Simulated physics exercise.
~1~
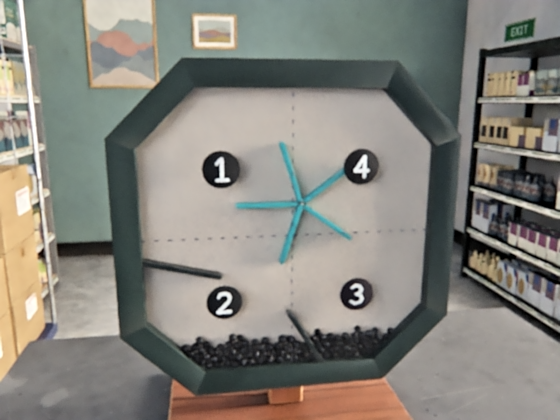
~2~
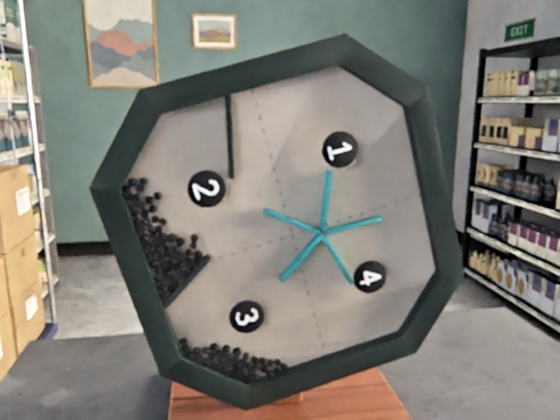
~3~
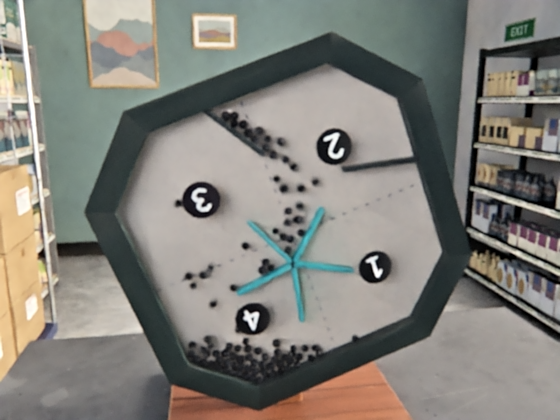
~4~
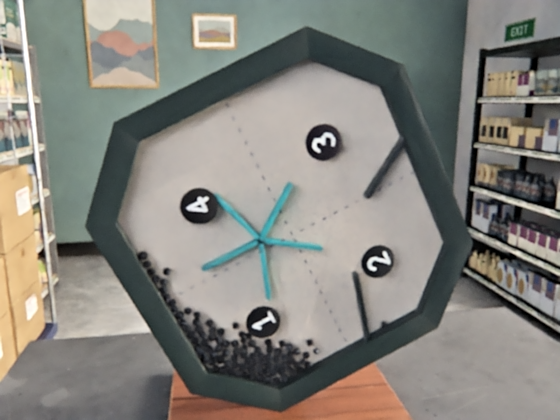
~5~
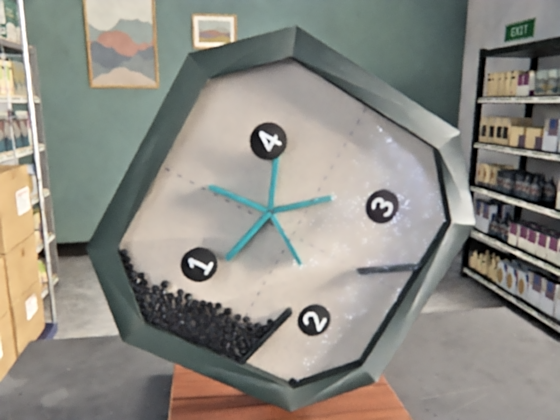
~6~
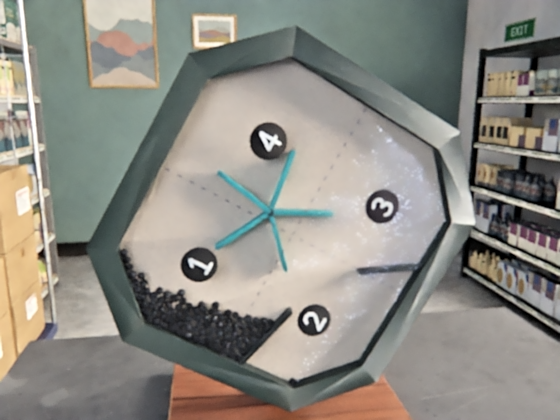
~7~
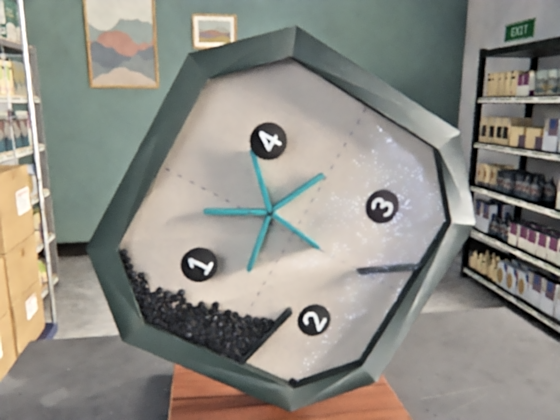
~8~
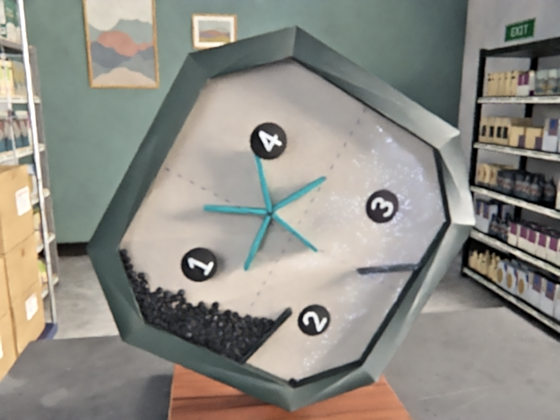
At the start, an eight-sided, dark green-framed case stands upright on a wooden base, with black beads along its bottom and a teal five-armed star near the middle. The case turns clockwise, carrying some beads up the left side behind a dark bar while others stay low. As it turns further, beads spill off a bar near the top and tumble past the star. They gather at the lower left as the case keeps turning, then stops. The star turns a little more and settles, while the beads rest in a sloping heap, mostly in quarter one, with fewer in quarter two.
